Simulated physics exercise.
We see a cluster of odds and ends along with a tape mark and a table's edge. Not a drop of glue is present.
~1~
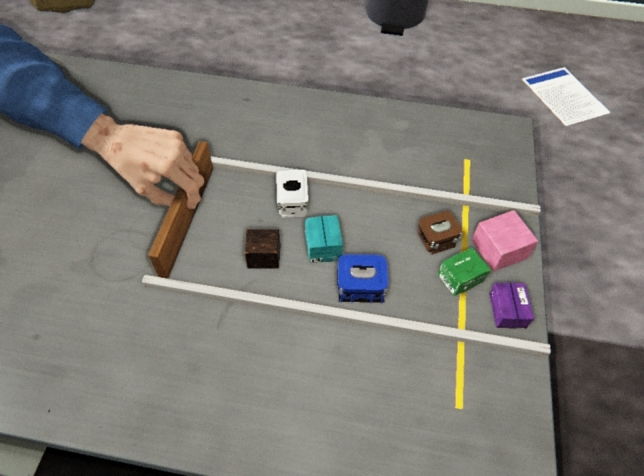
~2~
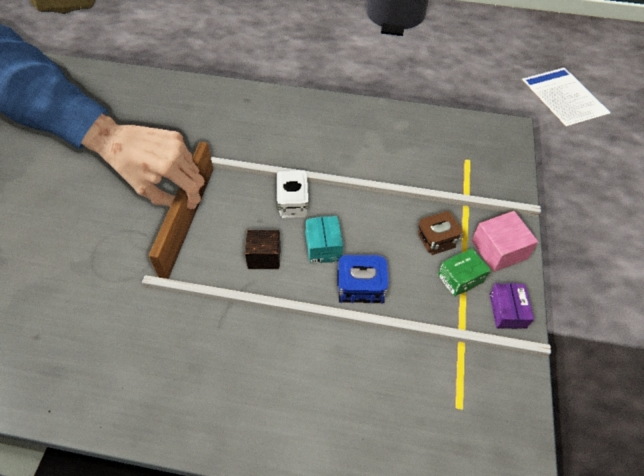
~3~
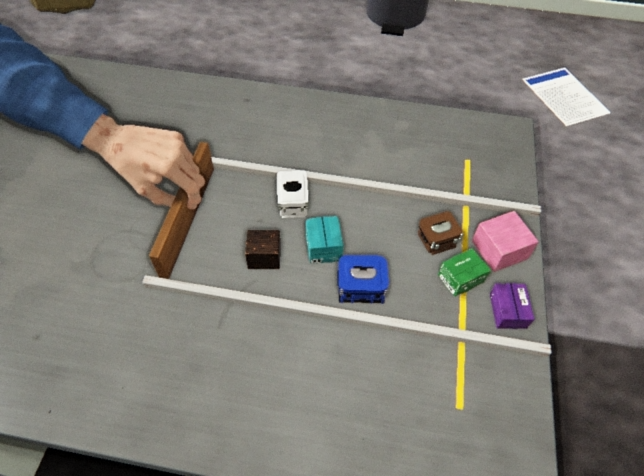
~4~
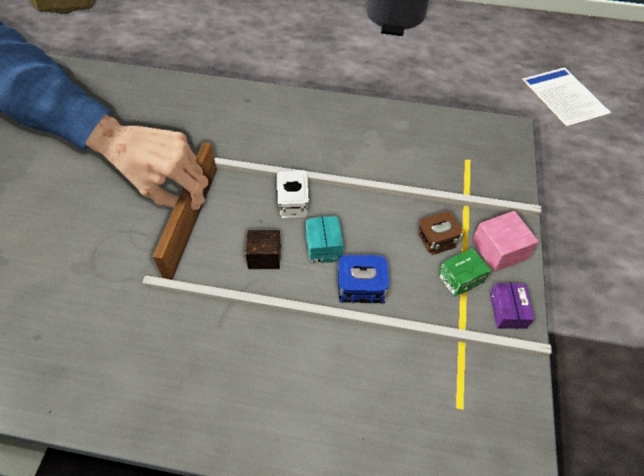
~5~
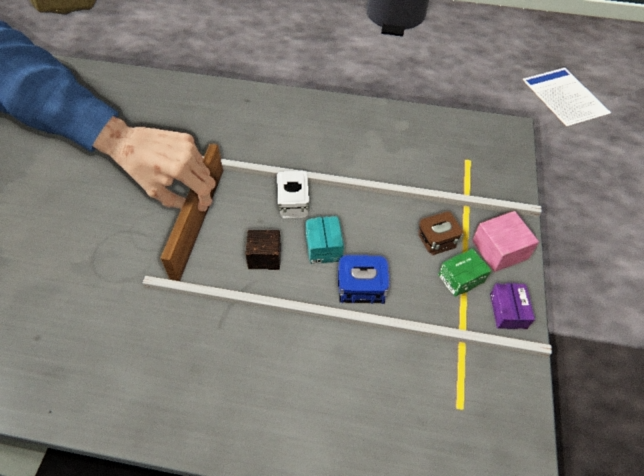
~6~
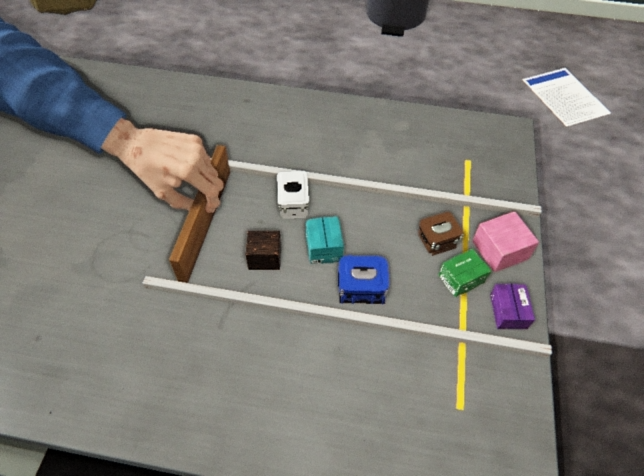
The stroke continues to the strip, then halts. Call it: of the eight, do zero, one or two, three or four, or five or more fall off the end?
One or two fall off.
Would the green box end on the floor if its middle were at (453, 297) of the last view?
The green box goes off.
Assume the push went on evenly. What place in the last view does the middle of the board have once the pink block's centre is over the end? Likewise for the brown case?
First near (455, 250), second near (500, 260).
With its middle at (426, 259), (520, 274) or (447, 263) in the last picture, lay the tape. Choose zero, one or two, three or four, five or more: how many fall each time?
Tape by tape, the falls would be: Not one, then at least five, then none.
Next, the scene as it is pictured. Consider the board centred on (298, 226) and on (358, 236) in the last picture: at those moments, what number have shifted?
At the first spot the count is 3, and at the second it is 4.
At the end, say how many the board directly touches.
At rest, 2 are in contact.
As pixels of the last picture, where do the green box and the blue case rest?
Green box at about (538, 283), blue case at about (525, 316).
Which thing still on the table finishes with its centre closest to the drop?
That would be the green box, the foremost.
A little later, none off yet; purple box at rest near (512, 307); pink block at rest near (505, 242); green box at rest near (464, 273).
Next, none off yet; purple box at rest near (512, 307); pink block at rest near (505, 242); green box moving near (469, 273).
When it is over, the number that fall off is one or two; down, pink block and purple box.
